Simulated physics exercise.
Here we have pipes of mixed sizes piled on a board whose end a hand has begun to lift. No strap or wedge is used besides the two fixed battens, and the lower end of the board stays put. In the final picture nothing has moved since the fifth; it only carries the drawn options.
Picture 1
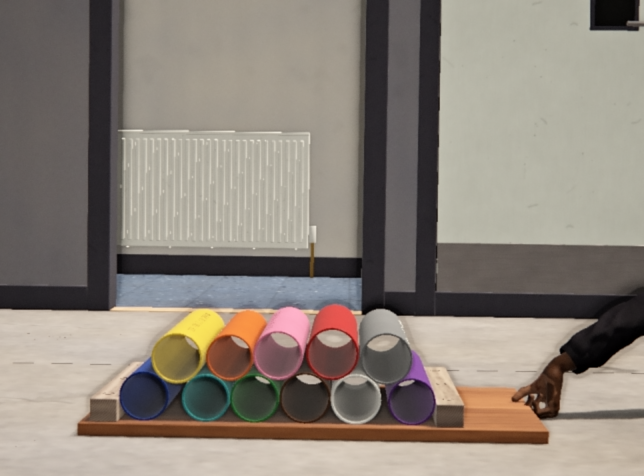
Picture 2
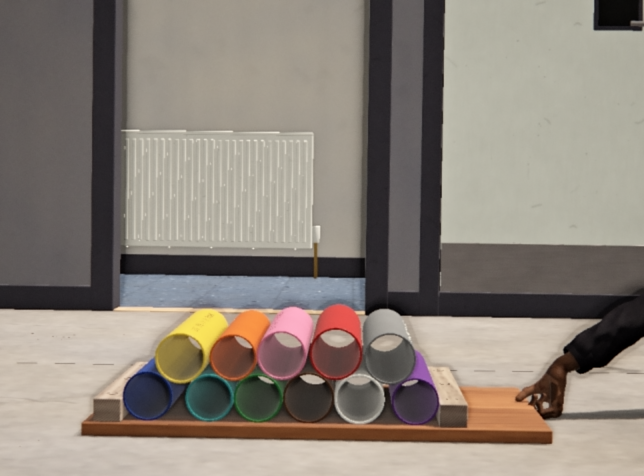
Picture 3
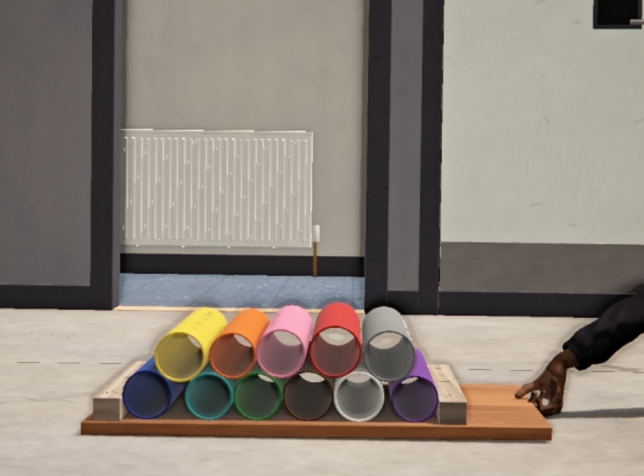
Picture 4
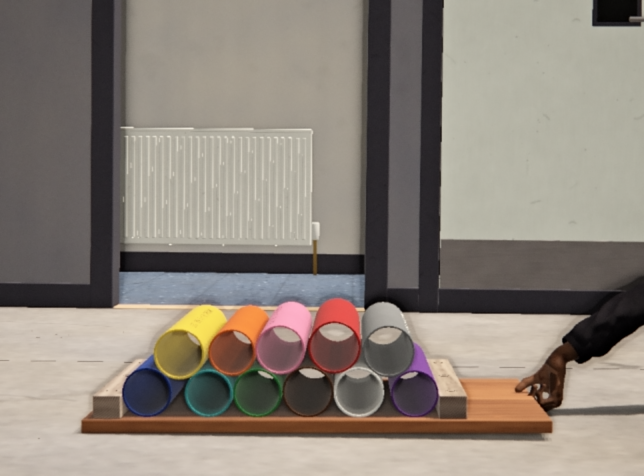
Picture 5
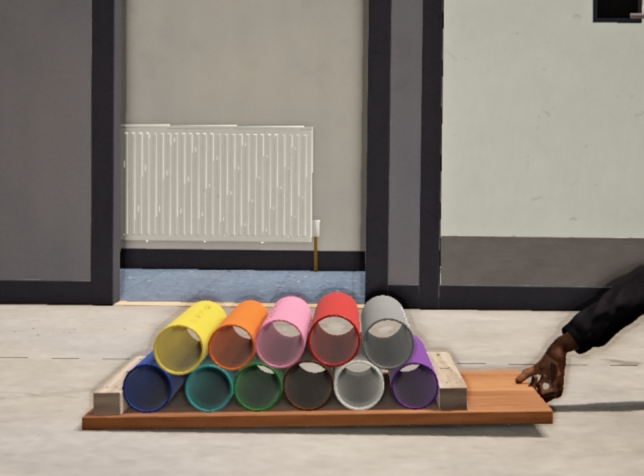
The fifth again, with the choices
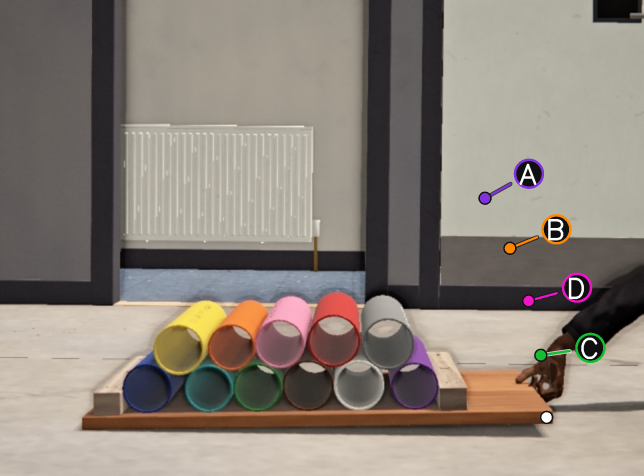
Colourful pipes lie stacked in two rows on a reddish-brown board, yellow, orange, pink, red and grey above blue, turquoise, green, dark brown, white and purple, between pale end blocks. The view faces a pale floor before a grey wall, with a white radiator in a recess. A hand at the right holds the board's end, and everything barely moves apart from slight shifts of the view.
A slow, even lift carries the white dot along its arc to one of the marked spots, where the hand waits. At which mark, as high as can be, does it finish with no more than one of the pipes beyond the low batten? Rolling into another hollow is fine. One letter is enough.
It can be raised to B.
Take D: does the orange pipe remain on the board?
The orange pipe: Yes.
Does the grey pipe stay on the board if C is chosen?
The grey pipe: Yes.
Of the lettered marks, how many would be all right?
Three of them.
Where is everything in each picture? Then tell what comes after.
In the first frame, white pipe (356, 399); purple pipe (412, 402); yellow pipe (177, 358).
In the second frame, yellow pipe (180, 358); grey pipe (390, 359).
In the third frame, board (319, 396); white pipe (359, 397); purple pipe (415, 399); green pipe (257, 396).
In the fourth frame, board (319, 392); blue pipe (147, 392); turquoise pipe (209, 393).
In the fifth frame, board (320, 387); blue pipe (147, 388); turquoise pipe (209, 388).
On the copy, A at (485, 198); B at (510, 248); C at (541, 355); D at (529, 301); the white dot at (547, 417).
On B. First, board at 15°.
Then, board at 23°.
Finally, board at 23°, none over the low batten.
By contrast, A five over the low batten; C none over the low batten; D none over the low batten.
